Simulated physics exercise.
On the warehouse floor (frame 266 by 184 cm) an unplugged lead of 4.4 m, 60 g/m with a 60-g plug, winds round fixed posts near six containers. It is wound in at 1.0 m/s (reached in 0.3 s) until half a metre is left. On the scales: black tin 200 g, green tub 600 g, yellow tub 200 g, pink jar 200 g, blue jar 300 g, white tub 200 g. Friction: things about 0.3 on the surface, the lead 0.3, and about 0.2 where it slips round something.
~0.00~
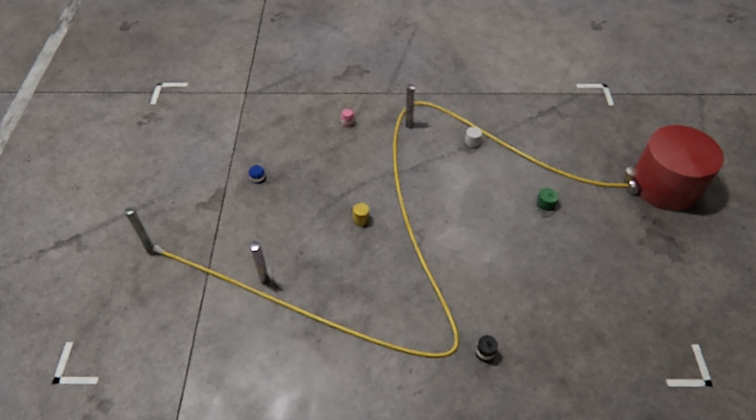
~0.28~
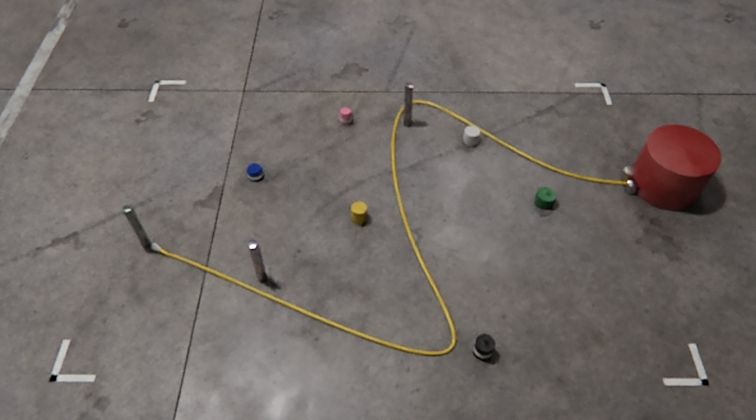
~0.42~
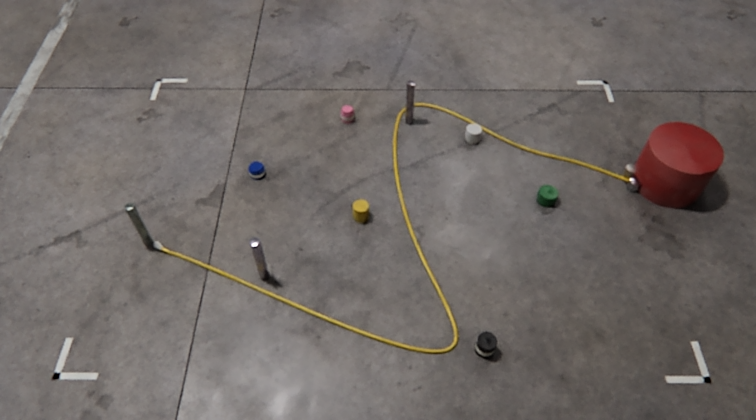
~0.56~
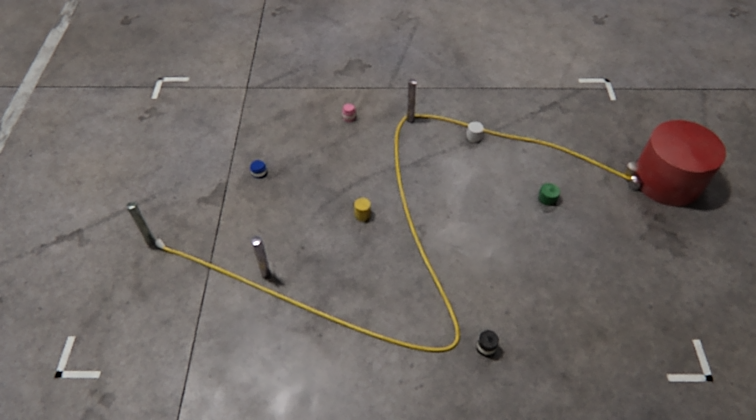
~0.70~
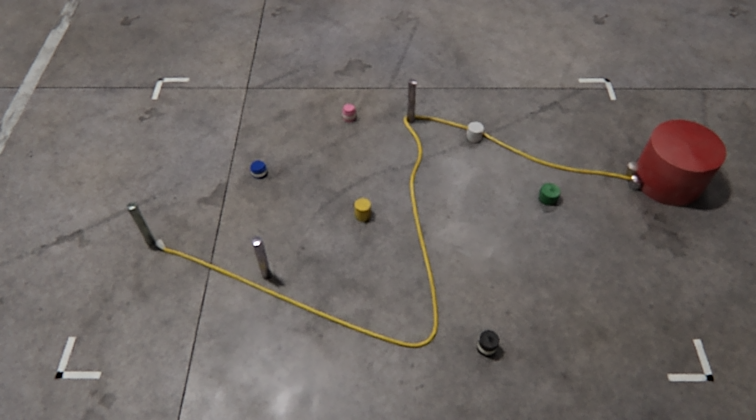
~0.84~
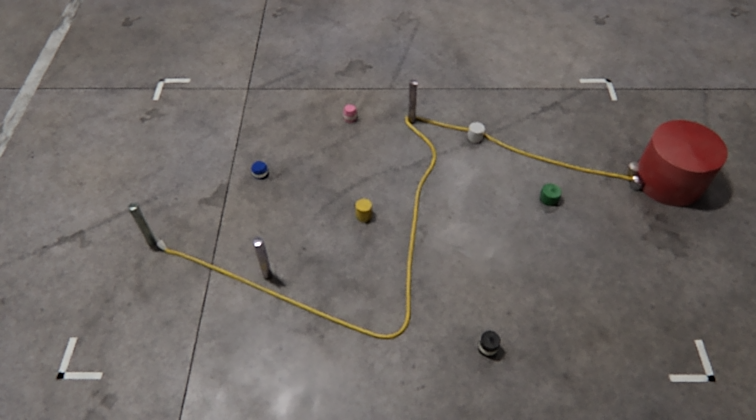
The clip opens on a yellow cord snaking across a concrete floor among three metal posts, small colored containers and a large red drum at right. The cord's right stretch bows upward, then dips as its middle section bends rightward near the top post, while the lower curve draws left, away from the black tin.
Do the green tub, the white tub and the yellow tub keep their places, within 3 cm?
Result: Green tub hardly stirs, white tub hardly stirs, yellow tub leaves its place.
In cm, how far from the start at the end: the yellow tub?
About: Yellow tub 10 cm.
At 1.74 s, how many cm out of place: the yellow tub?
About: Yellow tub 6 cm.
After 1.7 s, plug at (198, 258); yellow tub 7 cm off its start.
After 2.6 s, plug at (390, 226); yellow tub 11 cm off its start.
After 3.6 s, plug at (488, 87); yellow tub 11 cm off its start at (349, 192).
After 4.5 s, plug at (637, 205); yellow tub 11 cm off its start.
After 5.3 s, plug at (688, 189); yellow tub 11 cm off its start at (349, 192), white tub 2 cm off its start at (477, 129), green tub 0 cm off its start at (552, 190).
